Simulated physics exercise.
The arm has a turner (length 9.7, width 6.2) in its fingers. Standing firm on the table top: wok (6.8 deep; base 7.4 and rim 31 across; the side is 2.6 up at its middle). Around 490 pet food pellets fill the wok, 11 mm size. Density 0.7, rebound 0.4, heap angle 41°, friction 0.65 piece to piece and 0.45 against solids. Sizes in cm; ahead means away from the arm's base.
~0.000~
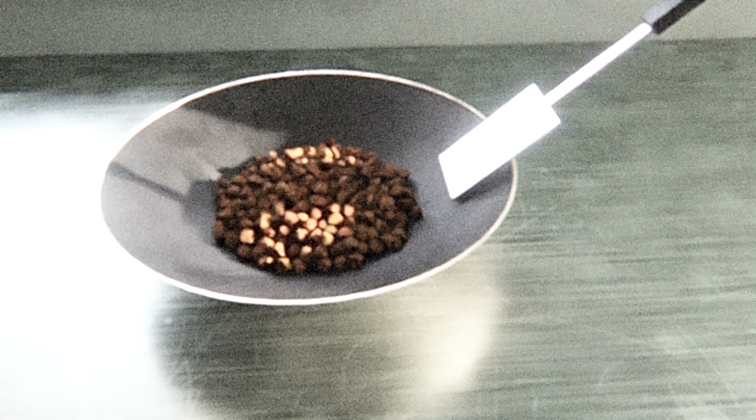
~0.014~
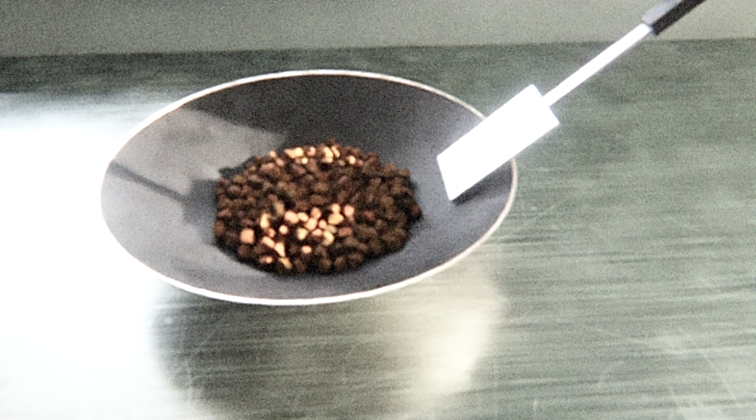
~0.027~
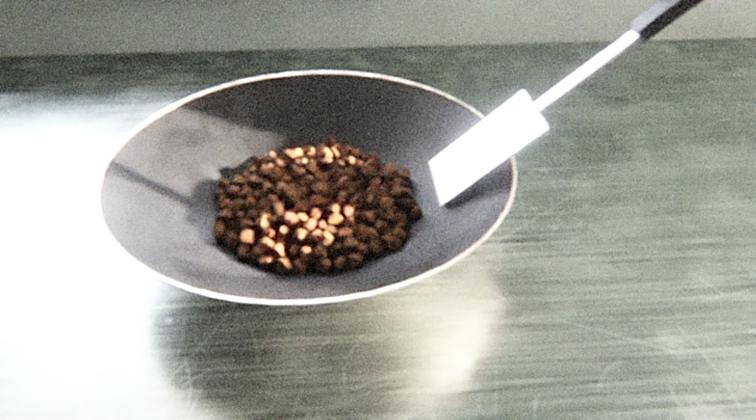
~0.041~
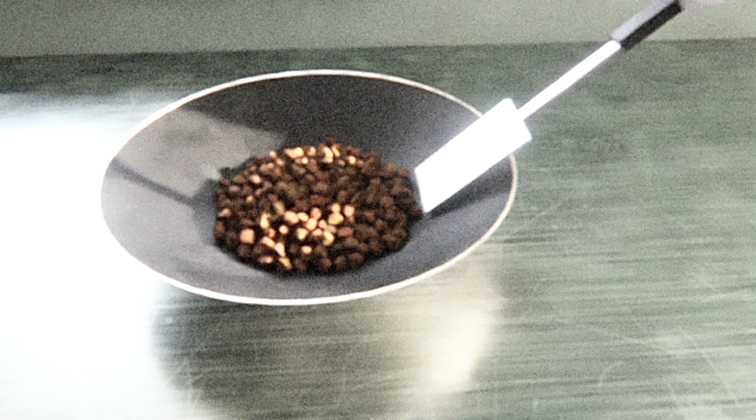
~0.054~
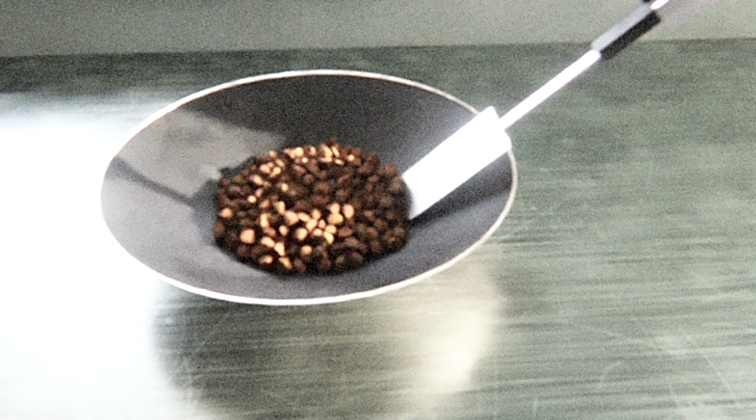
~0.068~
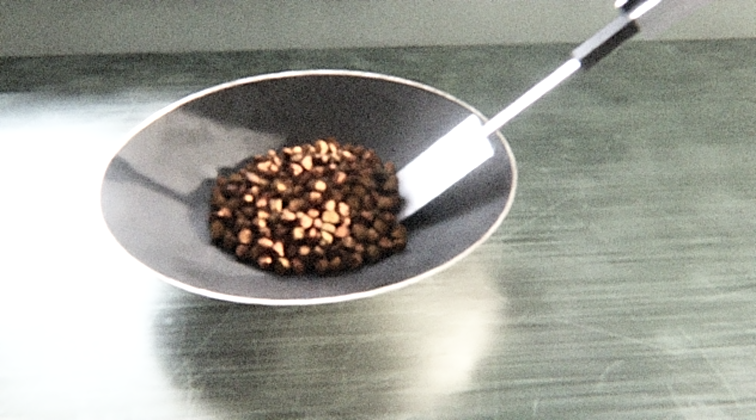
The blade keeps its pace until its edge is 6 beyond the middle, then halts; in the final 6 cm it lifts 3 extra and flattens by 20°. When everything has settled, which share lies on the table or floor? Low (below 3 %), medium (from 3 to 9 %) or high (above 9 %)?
A medium share, from 3 to 9 %, ends on the table or floor.
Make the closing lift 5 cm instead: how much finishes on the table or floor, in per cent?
About 15 per cent.
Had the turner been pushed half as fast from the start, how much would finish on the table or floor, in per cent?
Then about 0 per cent.
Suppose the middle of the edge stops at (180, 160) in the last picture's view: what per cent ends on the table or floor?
About 30 per cent.
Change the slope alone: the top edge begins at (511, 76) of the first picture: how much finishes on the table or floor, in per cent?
Some 5 per cent.
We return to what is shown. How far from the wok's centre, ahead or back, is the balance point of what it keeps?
Some 5.5 cm ahead.
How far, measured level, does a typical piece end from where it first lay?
About 5 cm.
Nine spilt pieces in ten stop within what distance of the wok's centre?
Roughly 30 cm.
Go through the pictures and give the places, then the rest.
In the first picture, turner top edge at (547, 103), sloping 42°; upper third of the load around (318, 190), from x 220 to 415, top at y 140; 489 in the wok.
In the second picture, turner top edge at (545, 104), sloping 42°; upper third of the load around (318, 190), from x 220 to 415, top at y 140.
In the third picture, turner top edge at (535, 109), sloping 42°; upper third of the load around (318, 190), from x 220 to 415, top at y 140.
In the fourth picture, turner top edge at (519, 118), sloping 42°; upper third of the load around (318, 190), from x 220 to 415, top at y 140.
In the fifth picture, turner top edge at (501, 127), sloping 42°; upper third of the load around (319, 190), from x 220 to 405, top at y 140.
In the sixth picture, turner top edge at (483, 134), sloping 42°; upper third of the load around (316, 187), from x 215 to 400, top at y 140; 489 in the wok.
After 0.11 s, sloping 42°, highest piece 6 above the table; 489 in the wok.
After 0.15 s, sloping 35°, highest piece 6 above the table; 489 in the wok.
After 0.38 s, sloping 22°, highest piece 8 above the table; 471 in the wok, 9 on the table or floor, 9 on the blade or in flight.
After 1.42 s, sloping 22°, highest piece 8 above the table; 467 in the wok, 22 on the table or floor.
At rest, 467 in the wok, 22 on the table or floor. That is 4 % on the table or floor.
